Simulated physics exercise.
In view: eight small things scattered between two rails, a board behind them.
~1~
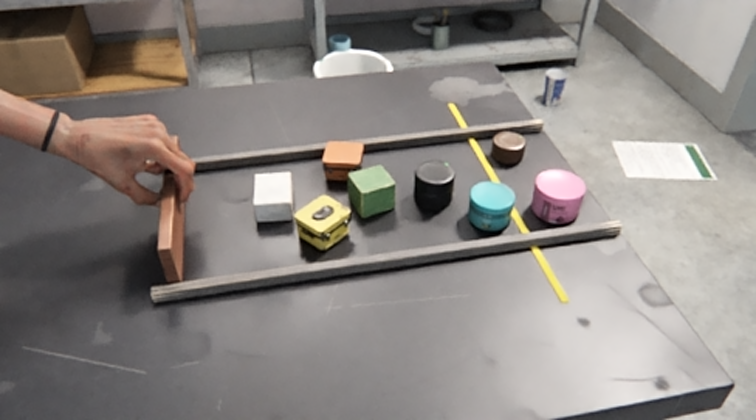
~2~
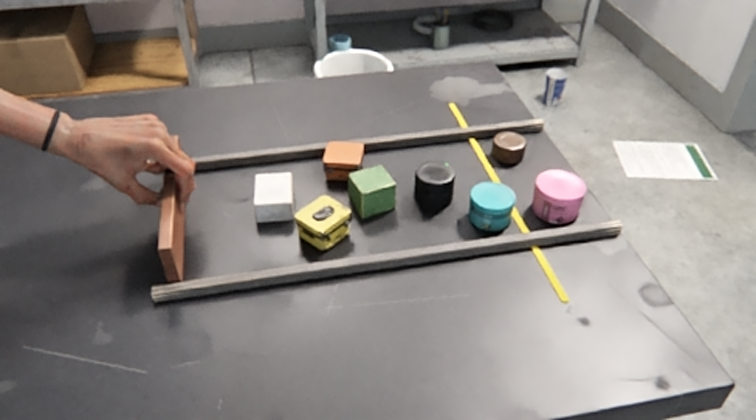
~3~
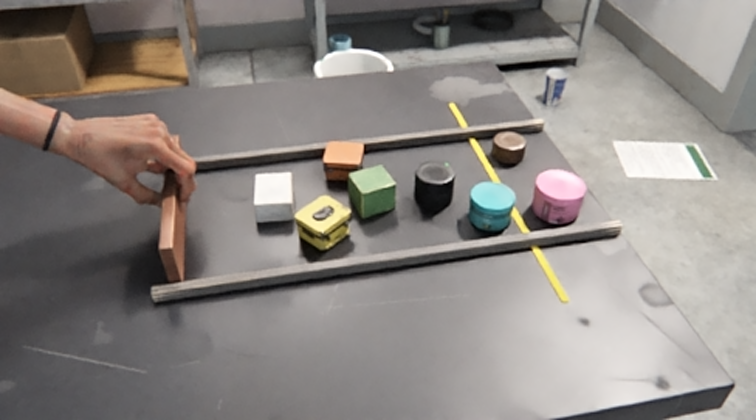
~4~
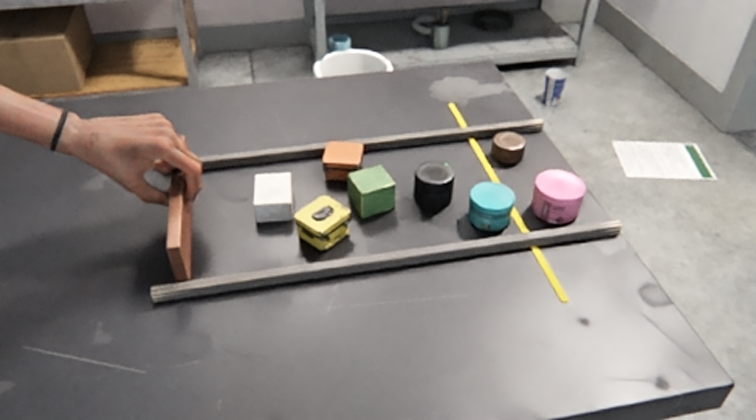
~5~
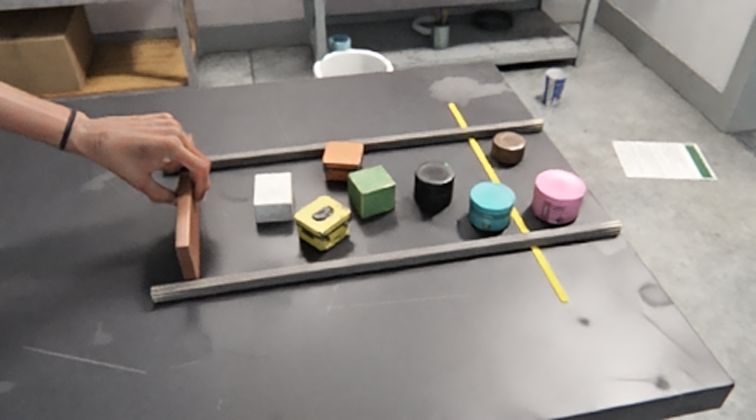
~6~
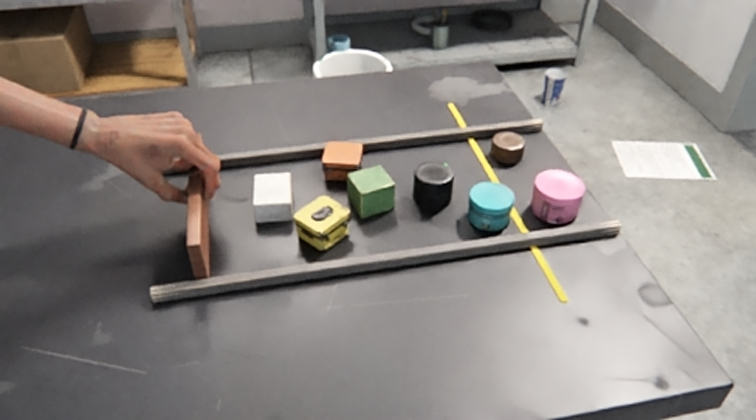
At first, a hand holds a reddish-brown board upright at the left end of two rails on a dark table, with small blocks, tubs and a yellow tape line to its right. The board stays nearly still, then the hand slides it slowly a short way right, while the objects stay put.
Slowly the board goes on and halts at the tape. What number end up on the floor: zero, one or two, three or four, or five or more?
As it turns out, the number that fall off is one or two.
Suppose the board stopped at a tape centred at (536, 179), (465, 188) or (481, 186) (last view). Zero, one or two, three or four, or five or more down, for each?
One after another: Five or over; no fall at all; not one.
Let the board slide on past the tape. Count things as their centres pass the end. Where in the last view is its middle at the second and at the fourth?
About (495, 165), then (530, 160).
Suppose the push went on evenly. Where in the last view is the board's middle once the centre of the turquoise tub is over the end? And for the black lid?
At (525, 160) for the turquoise tub; at (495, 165) for the black lid.
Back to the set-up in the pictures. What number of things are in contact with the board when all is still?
The number is 3.
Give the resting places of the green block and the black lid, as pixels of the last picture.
About (549, 169), and the other about (585, 166).
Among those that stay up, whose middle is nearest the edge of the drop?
Foremost is the black lid.
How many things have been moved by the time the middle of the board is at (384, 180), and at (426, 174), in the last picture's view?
5 and 6.
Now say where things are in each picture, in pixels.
Pink tub (558, 197); brown lid (508, 148); turquoise tub (491, 207); board (174, 206); tape (497, 184), in the first picture.
Brown lid (509, 148); orange case (344, 162), in the second picture.
Turquoise tub (491, 207); yellow case (324, 224), in the third picture.
Pink tub (557, 197); green block (372, 192), in the fourth picture.
Brown lid (508, 148); board (189, 204), in the fifth picture.
Pink tub (557, 197); brown lid (508, 148); turquoise tub (490, 207); board (199, 203); tape (497, 184), in the sixth picture.
Soon after, none off yet; pink tub at rest near (557, 197); brown lid at rest near (508, 148); turquoise tub at rest near (490, 207).
Then, none off yet; pink tub moving near (566, 195); brown lid at rest near (508, 148); turquoise tub moved about its own width near (525, 204).
By the end, the number that fall off is one or two; fallen, pink tub.
